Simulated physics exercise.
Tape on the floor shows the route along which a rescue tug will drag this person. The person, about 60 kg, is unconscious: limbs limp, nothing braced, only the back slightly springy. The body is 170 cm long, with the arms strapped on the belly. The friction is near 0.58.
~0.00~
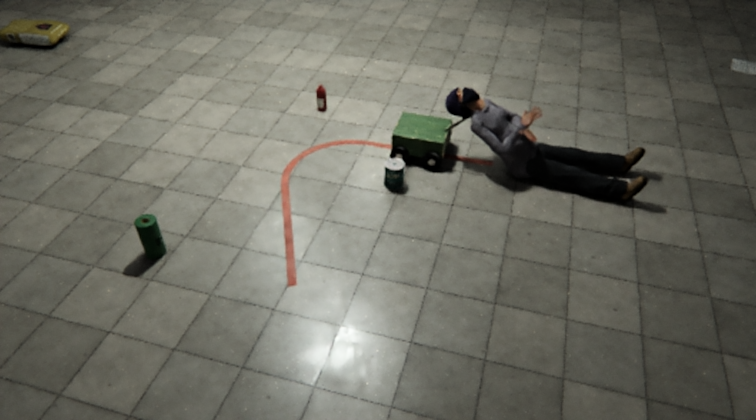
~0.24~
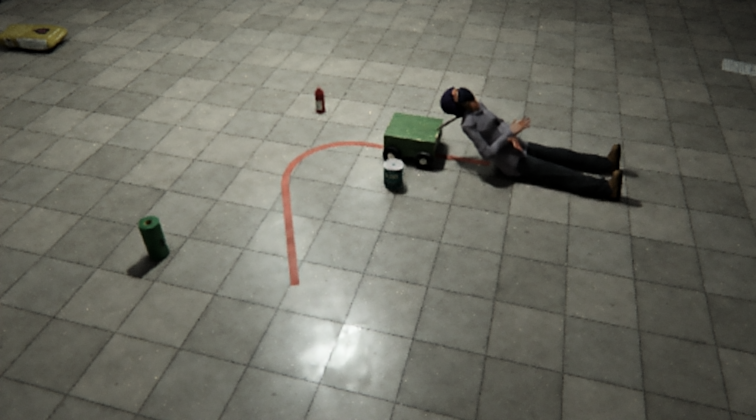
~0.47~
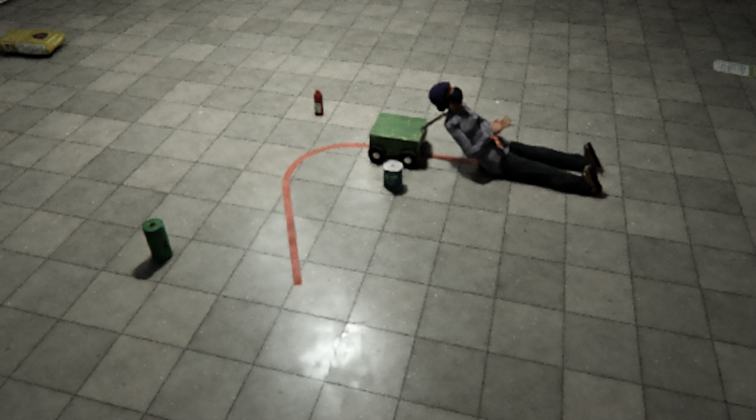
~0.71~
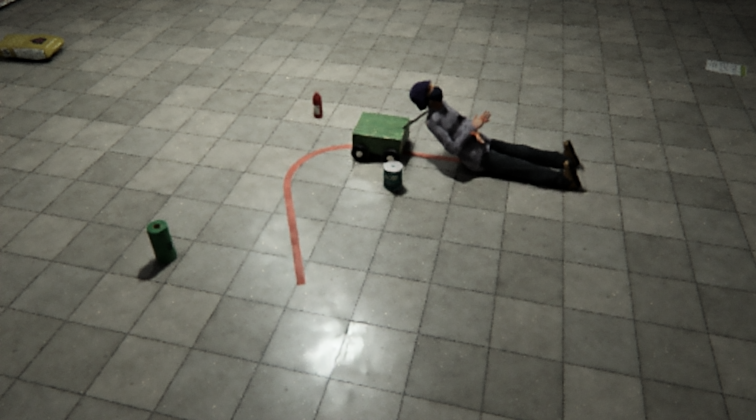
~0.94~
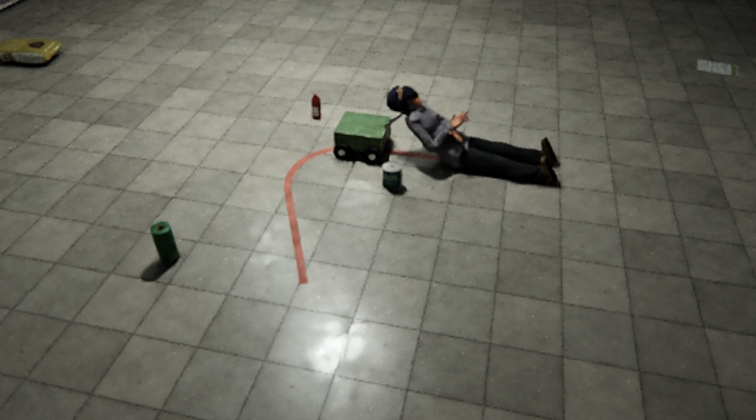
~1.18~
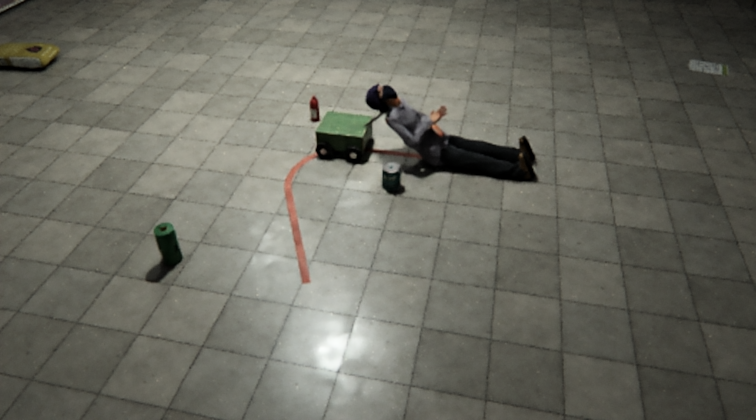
A small green cart rolls left across a tiled floor along a red line of tape, a person in a dark cap and gray top trailing behind on their back. It passes behind the teal can and nears the red bottle, the person's legs dragging straight behind.
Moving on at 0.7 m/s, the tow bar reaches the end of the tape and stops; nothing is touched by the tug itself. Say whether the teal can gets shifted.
Watch, it's going nowhere.
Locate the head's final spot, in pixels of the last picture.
I'd say about pixel (306, 231).
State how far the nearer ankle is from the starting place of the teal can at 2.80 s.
40 cm or so.
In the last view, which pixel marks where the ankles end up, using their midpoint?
Roughly (334, 183).
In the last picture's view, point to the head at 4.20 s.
Roughly (295, 199).
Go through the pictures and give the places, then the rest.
In the first picture, teal can (394, 174), red bottle (321, 98), end of the tape (292, 285).
In the second picture, teal can (393, 174), red bottle (320, 100); 6 cm hauled.
In the third picture, teal can (393, 175), red bottle (318, 102); 18 cm hauled.
In the fourth picture, teal can (393, 176), red bottle (318, 104); 33 cm hauled.
In the fifth picture, teal can (392, 176), red bottle (316, 106); 49 cm hauled.
In the sixth picture, teal can (391, 176), red bottle (315, 108), end of the tape (306, 282); 65 cm hauled.
After 2.10 s the teal can is where it stood, near (391, 176) in the last picture's view; the nearer ankle is 65 cm from that spot.
After 2.80 s the teal can is where it stood, near (391, 176) in the last picture's view; the nearer ankle is 44 cm from that spot.
After 3.50 s the teal can is where it stood, near (391, 176) in the last picture's view; the red bottle where it stood; the nearer ankle is 38 cm from that spot.
After 4.20 s the teal can is where it stood, near (391, 176) in the last picture's view; the nearer ankle is 27 cm from that spot.
After 5.0 s, teal can stays put; red bottle stays put; green post stays put.
